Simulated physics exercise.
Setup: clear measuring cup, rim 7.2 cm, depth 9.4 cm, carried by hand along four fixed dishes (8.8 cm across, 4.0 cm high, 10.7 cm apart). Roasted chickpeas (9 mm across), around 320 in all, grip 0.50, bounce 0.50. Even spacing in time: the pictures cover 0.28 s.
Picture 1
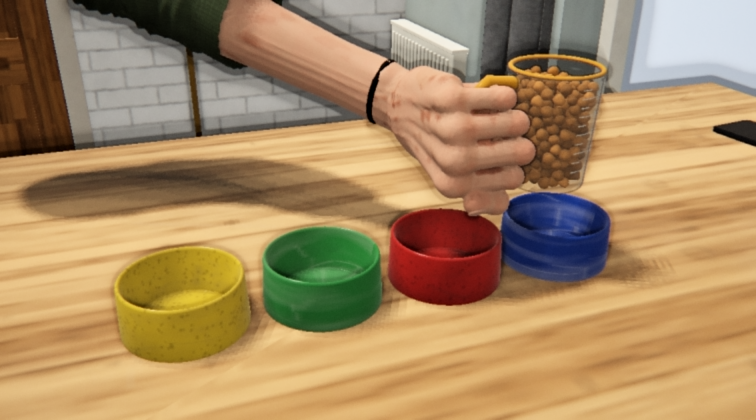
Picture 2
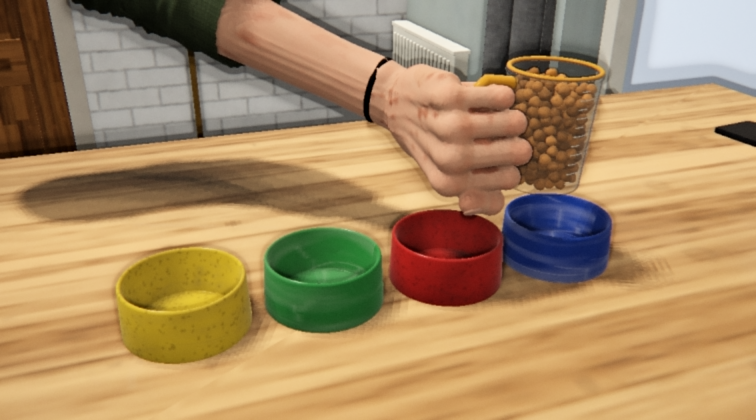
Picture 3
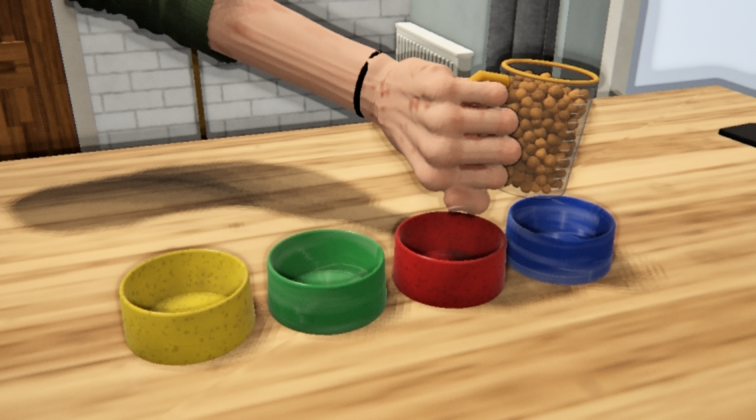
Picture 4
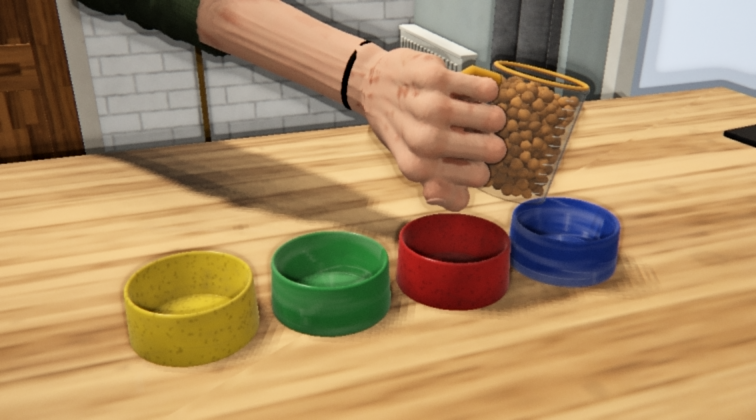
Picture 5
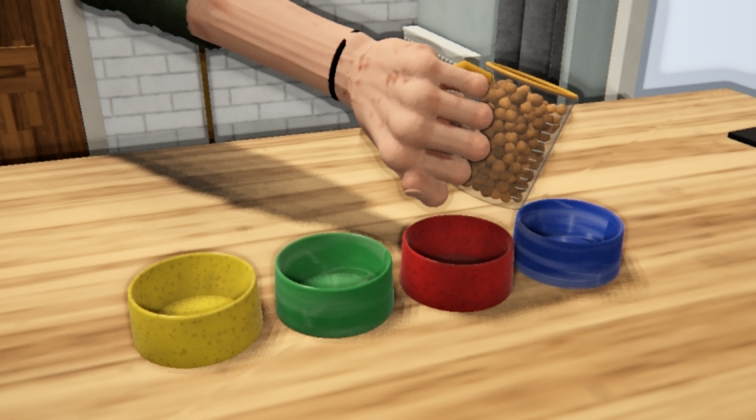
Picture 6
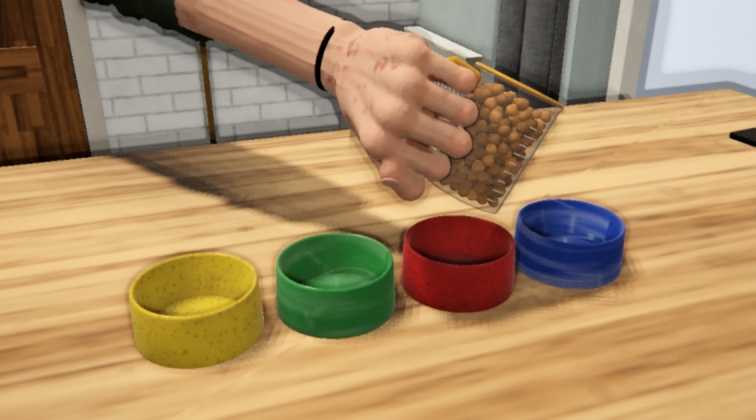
On a wooden tabletop, a hand holds a clear measuring cup of roasted chickpeas behind yellow, green, red and blue dishes, then moves it a short way left while tilting it progressively to the right.
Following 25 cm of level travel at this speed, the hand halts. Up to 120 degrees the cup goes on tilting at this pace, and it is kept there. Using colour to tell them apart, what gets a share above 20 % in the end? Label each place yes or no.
Red: No. Blue: No. Green: Yes. Yellow: No. Counter: No.
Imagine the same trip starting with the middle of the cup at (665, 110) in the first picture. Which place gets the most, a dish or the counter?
The biggest share goes to red.
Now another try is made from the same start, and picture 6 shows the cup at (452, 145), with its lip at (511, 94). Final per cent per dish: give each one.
Kept per dish: Red = 0, blue = 0, green = 90, yellow = 0.
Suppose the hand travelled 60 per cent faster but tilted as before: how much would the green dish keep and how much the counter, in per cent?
Green: 90; counter: 10.
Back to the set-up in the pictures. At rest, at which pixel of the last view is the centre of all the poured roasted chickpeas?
Centre at rest: Approx. (338, 272) px.
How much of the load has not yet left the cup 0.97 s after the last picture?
Some 30 per cent of the load.
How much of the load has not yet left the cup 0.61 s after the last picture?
90 %.
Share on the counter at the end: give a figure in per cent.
5 per cent.
Then, 0.37 s after the last picture, tilt 73 degrees; cup holds 100 %.
Then, 0.61 s after the last picture, tilt 102 degrees; cup holds 90 %, green 10 %.
Then, 0.97 s after the last picture, tilt 120 degrees; cup holds 30 %, green 65 %.
In the end, red 0 %, blue 0 %, green 95 %, yellow 0 %, counter 5 %.
